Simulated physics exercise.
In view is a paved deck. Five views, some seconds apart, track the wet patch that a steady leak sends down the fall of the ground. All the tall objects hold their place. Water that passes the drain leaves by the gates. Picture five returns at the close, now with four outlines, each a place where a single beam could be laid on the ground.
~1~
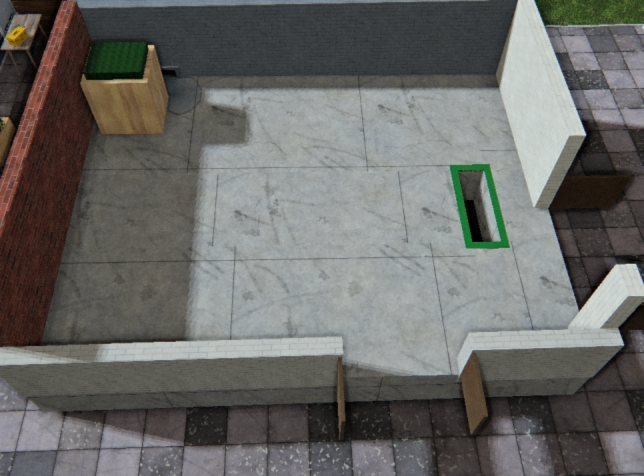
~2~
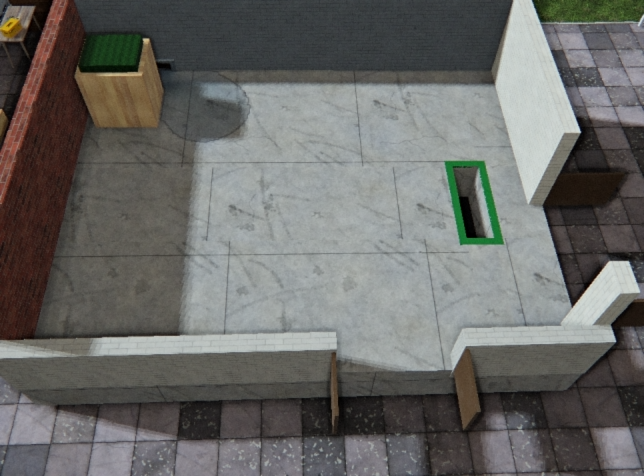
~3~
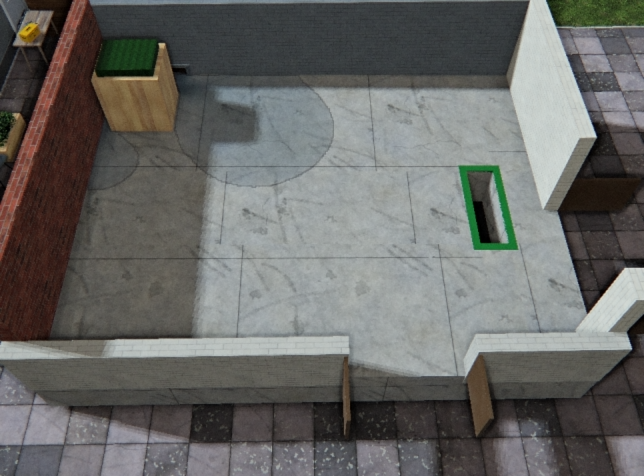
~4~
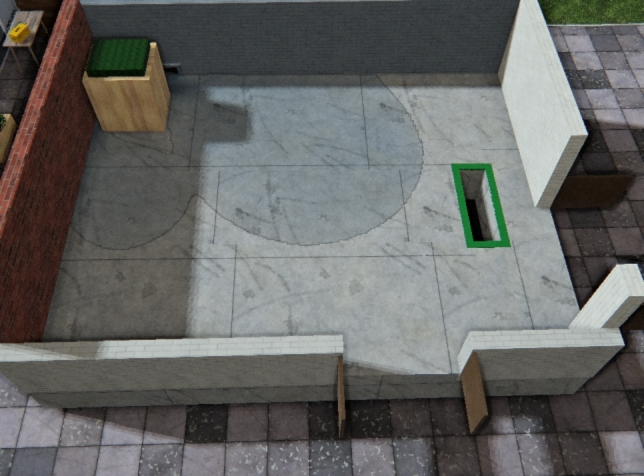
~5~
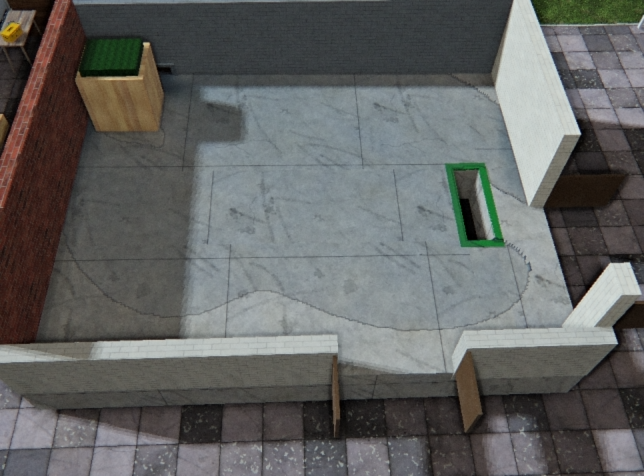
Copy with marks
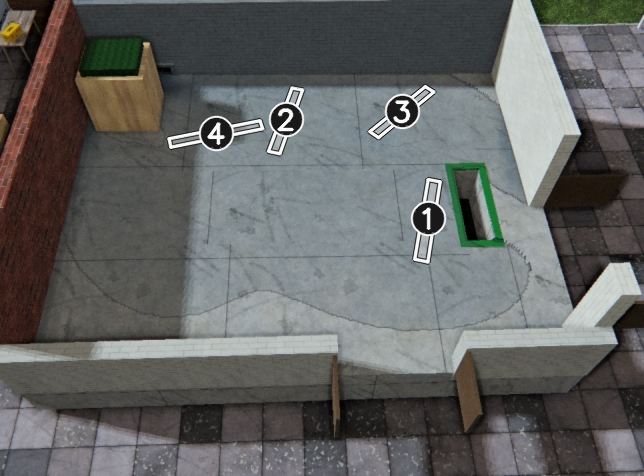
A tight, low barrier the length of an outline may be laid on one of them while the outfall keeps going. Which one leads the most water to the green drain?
Best: 4.
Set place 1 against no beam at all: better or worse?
Worse.
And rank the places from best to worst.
Best to worst: 4, 3, 1, 2.
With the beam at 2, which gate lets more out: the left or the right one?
The right gate.
On the marked copy, 1 from (421, 260) to (434, 180); 2 from (274, 152) to (297, 89); 3 from (374, 134) to (429, 89); 4 from (169, 142) to (261, 124).
Choosing 1, about 28 % of the stream runs into the green drain, about 72 % out by the gates.
Choosing 2, about 16 % of the stream runs into the green drain, about 84 % out by the gates.
Choosing 3, about 38 % of the stream runs into the green drain, about 62 % out by the gates.
Choosing 4, about 51 % of the stream runs into the green drain, about 49 % out by the gates.
